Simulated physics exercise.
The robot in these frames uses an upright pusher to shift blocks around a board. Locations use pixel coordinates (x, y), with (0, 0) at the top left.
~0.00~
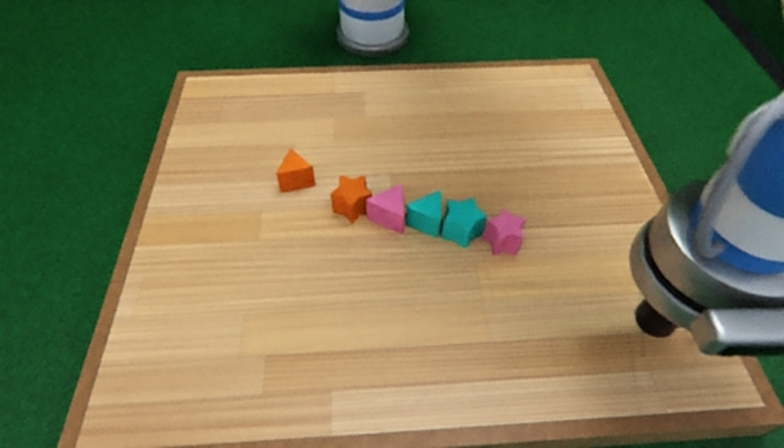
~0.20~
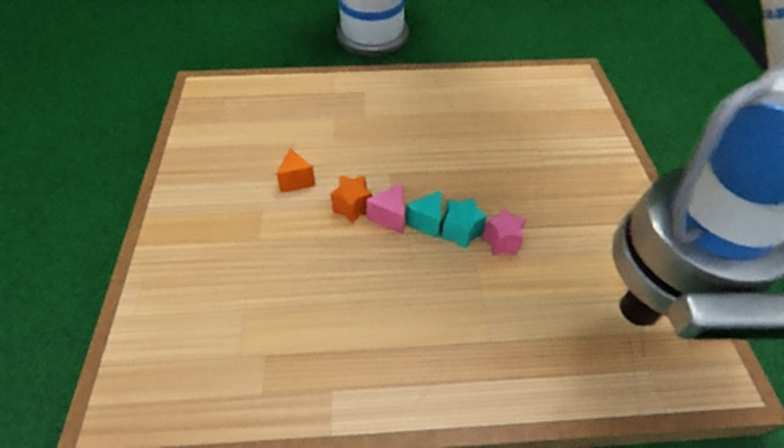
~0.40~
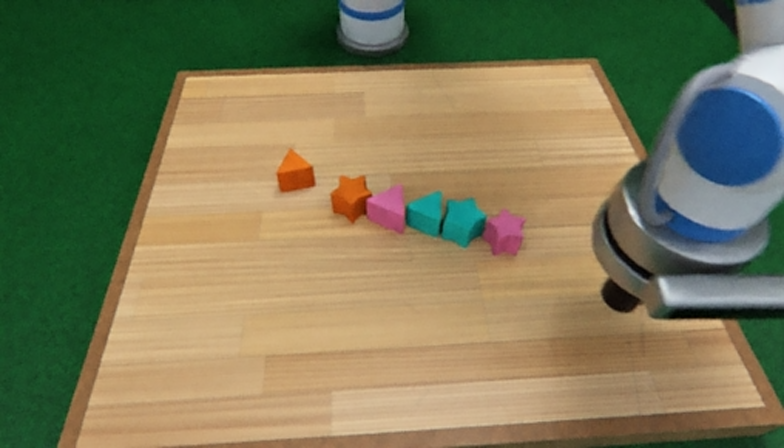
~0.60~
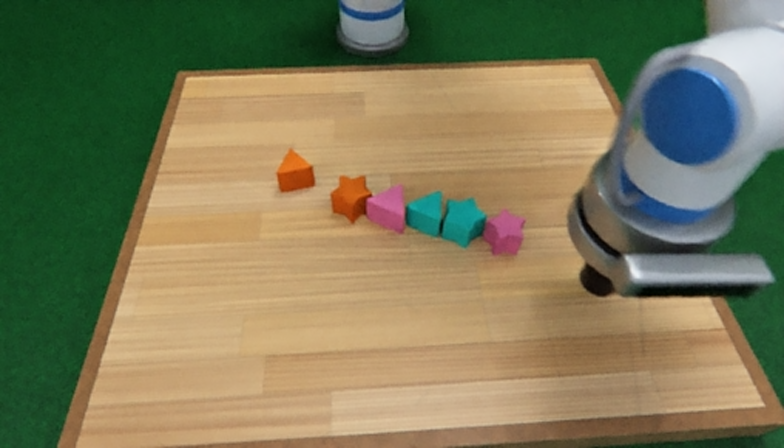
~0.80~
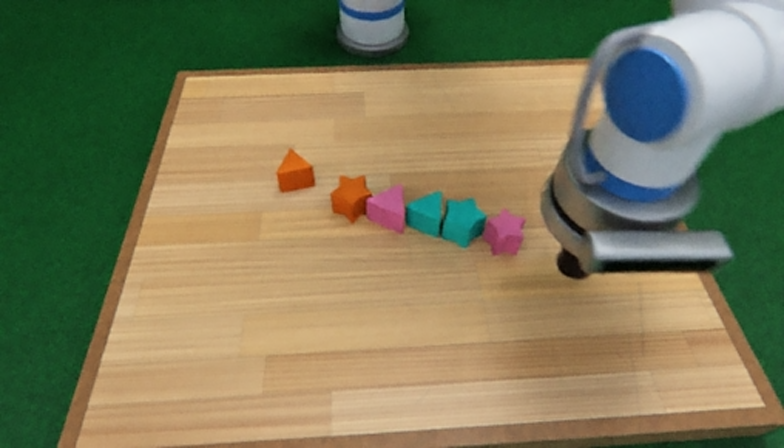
A white and blue robot arm with a dark-tipped pusher glides steadily left and slightly away across the right side of a wooden board, seen from above at an angle by a still camera. On the board, surrounded by green, an orange triangle sits left of a slanting row: orange star, pink triangle, turquoise triangle, turquoise star, pink star. The blocks stay still as the pusher nears the pink star.
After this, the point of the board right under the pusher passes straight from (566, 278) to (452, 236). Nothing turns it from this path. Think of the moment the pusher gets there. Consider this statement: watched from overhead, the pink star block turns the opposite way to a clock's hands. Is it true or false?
Verdict: False.
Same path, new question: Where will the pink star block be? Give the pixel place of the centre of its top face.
Most likely (474, 199).
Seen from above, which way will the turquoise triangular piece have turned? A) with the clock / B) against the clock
Answer: B.
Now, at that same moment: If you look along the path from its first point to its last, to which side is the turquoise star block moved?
Heads right.
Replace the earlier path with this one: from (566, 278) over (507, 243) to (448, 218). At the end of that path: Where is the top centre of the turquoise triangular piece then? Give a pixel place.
Roughly at (407, 202).
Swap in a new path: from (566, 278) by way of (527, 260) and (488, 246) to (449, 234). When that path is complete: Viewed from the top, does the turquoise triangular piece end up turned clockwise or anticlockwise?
It ends up turned anticlockwise.
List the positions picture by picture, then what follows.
Pusher's lower end (653, 321); pink triangular piece (390, 199); turquoise triangular piece (429, 204); turquoise star block (464, 212); pink star block (508, 224), in the first frame.
Pusher (638, 310); blocks still, in the second frame.
Pusher (619, 297); blocks still, in the third frame.
Pusher (598, 282); blocks still, in the fourth frame.
Pusher (574, 266); pink triangular piece (390, 199); turquoise triangular piece (429, 204); turquoise star block (464, 212); pink star block (508, 224), in the fifth frame.
On the path given first. One third of the way, pusher (531, 250); pink star block (504, 221).
Two thirds of the way, pusher (492, 237); turquoise triangular piece (423, 201), turned 25° anticlockwise; turquoise star block (450, 190), turned 30° anticlockwise; pink star block (485, 207), turned 65° clockwise.
At the end, pusher (454, 223); pink triangular piece still; turquoise triangular piece (422, 201), turned 25° anticlockwise; turquoise star block (445, 179), turned 60° anticlockwise; pink star block (474, 199), turned 115° clockwise.
